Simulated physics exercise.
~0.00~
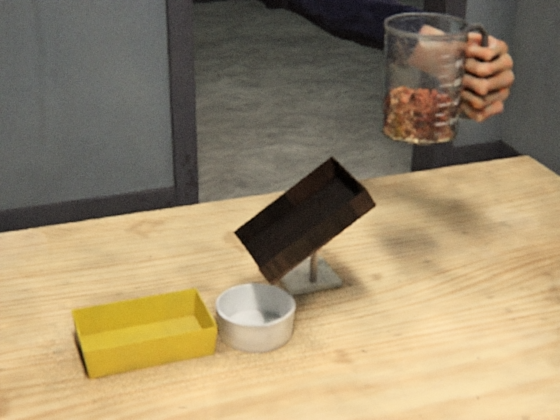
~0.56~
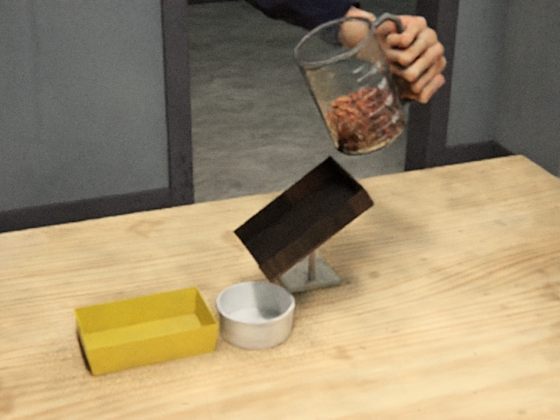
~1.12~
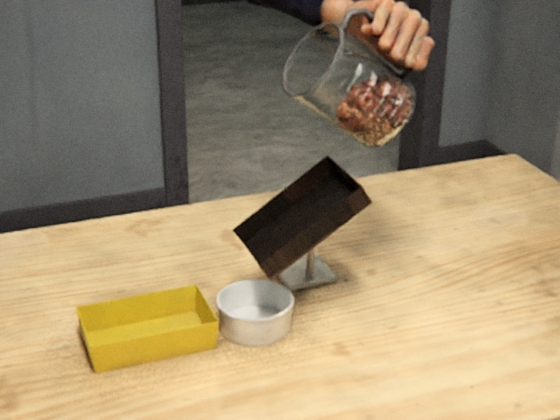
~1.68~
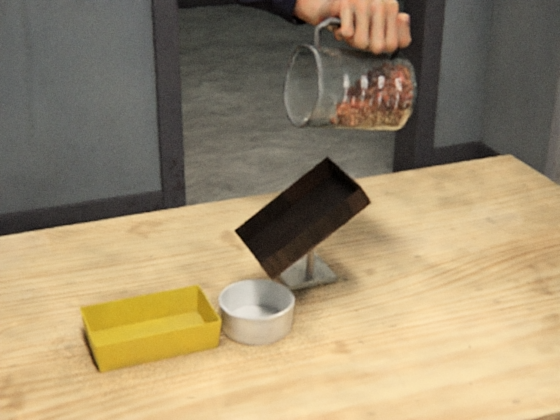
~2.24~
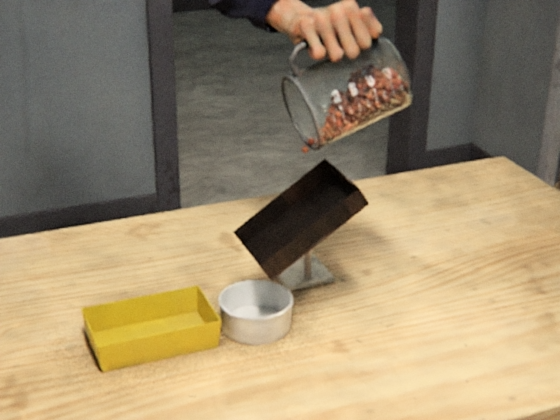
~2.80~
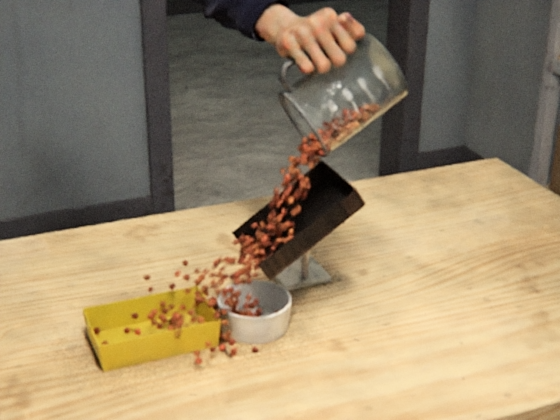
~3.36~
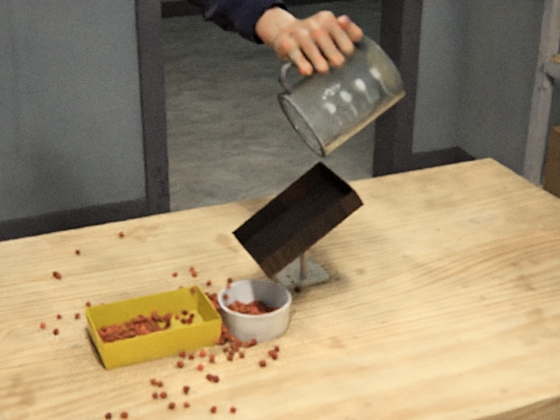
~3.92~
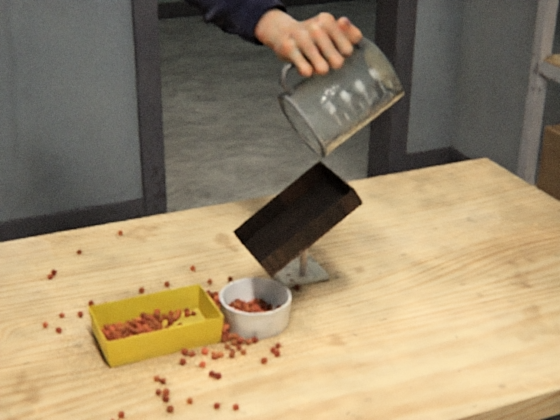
To begin with, a hand holds a clear jug of small reddish pellets above a wooden table, where a dark sloped tray stands behind a white dish and a yellow tin. The hand moves the jug left over the slope and steadily tips it onto its side. As it tilts further, the pellets pour out, rush down the slope to the left and spray over the dish and tin. The jug empties and stays tipped in the hand. At the end, pellets lie in both containers, with many others scattered across the tabletop, while the slope is clear.
